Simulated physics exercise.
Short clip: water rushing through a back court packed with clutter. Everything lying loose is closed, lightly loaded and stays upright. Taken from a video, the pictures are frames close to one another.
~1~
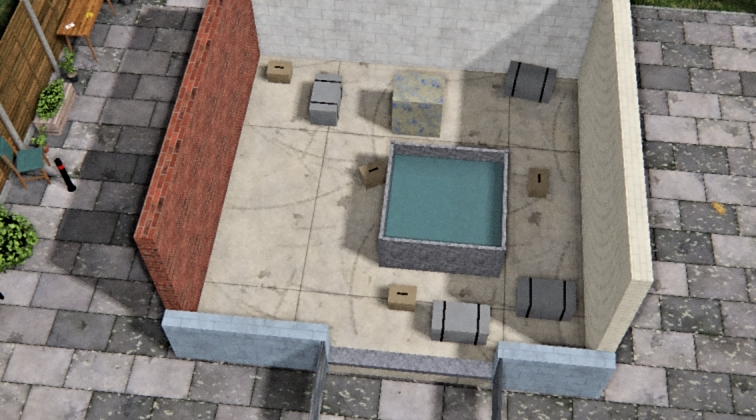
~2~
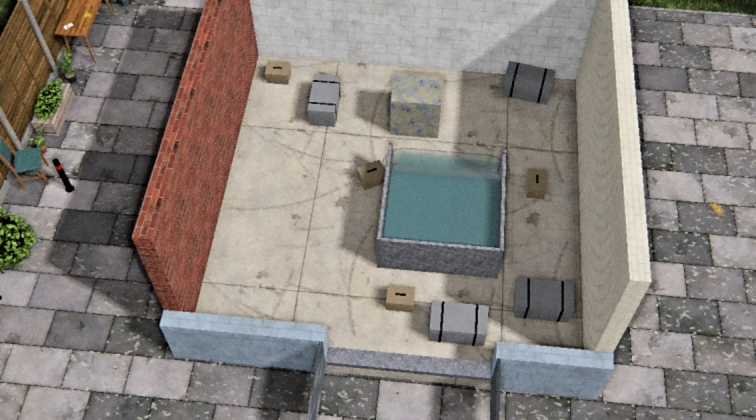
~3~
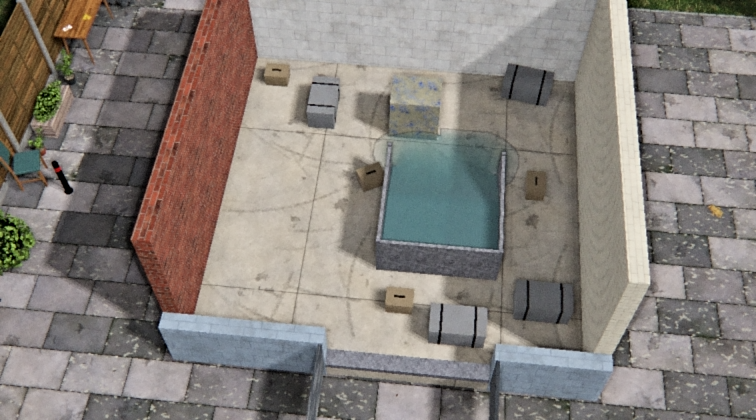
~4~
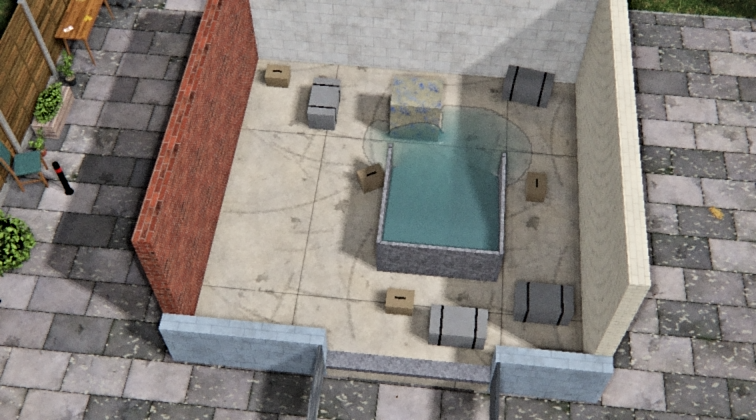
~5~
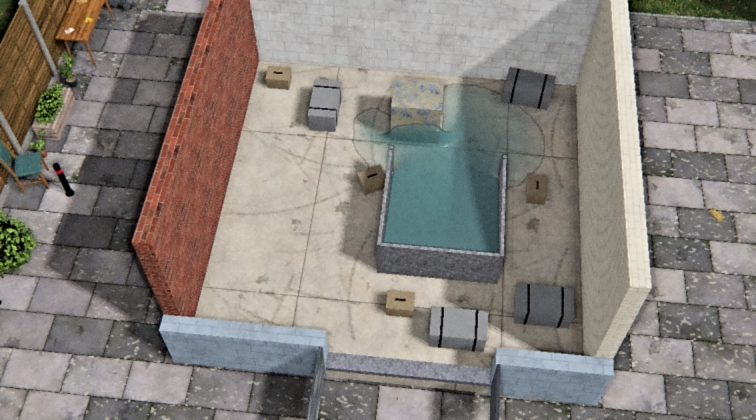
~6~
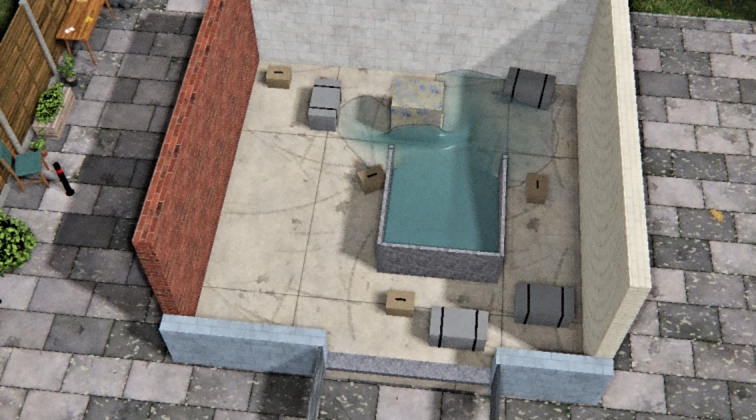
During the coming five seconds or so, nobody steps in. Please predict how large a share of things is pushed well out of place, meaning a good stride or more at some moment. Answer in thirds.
One to two thirds.
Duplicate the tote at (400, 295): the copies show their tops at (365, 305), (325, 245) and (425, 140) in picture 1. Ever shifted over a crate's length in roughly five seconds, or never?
Here's the rundown: Never gets far, never gets far, and finally sent far off.
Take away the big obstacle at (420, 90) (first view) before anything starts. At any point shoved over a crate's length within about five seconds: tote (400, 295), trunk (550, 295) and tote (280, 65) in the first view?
The first remained nearby, the second traveled far, and the third traveled far.
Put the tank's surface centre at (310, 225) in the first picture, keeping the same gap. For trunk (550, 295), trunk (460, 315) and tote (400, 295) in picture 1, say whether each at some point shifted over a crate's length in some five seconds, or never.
Result per object - stayed close, stayed close, stayed close.
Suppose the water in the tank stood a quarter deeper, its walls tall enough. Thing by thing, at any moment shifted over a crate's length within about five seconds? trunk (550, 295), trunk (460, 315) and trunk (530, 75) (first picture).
Well, one by one: Carried that far, not carried that far, carried that far.
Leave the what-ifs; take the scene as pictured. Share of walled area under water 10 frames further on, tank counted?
Something like 55 in a hundred.
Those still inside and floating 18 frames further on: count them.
The total here is 3.
A moment on, 0 of 8 are well off their spots; 0 afloat.
Next, 1 of 8 are well off their spots; 1 afloat.
Later, 2 of 8 are well off their spots; 3 afloat.
In the end, 4 of 8 are well off their spots, and 4 have been at some point; 4 afloat.
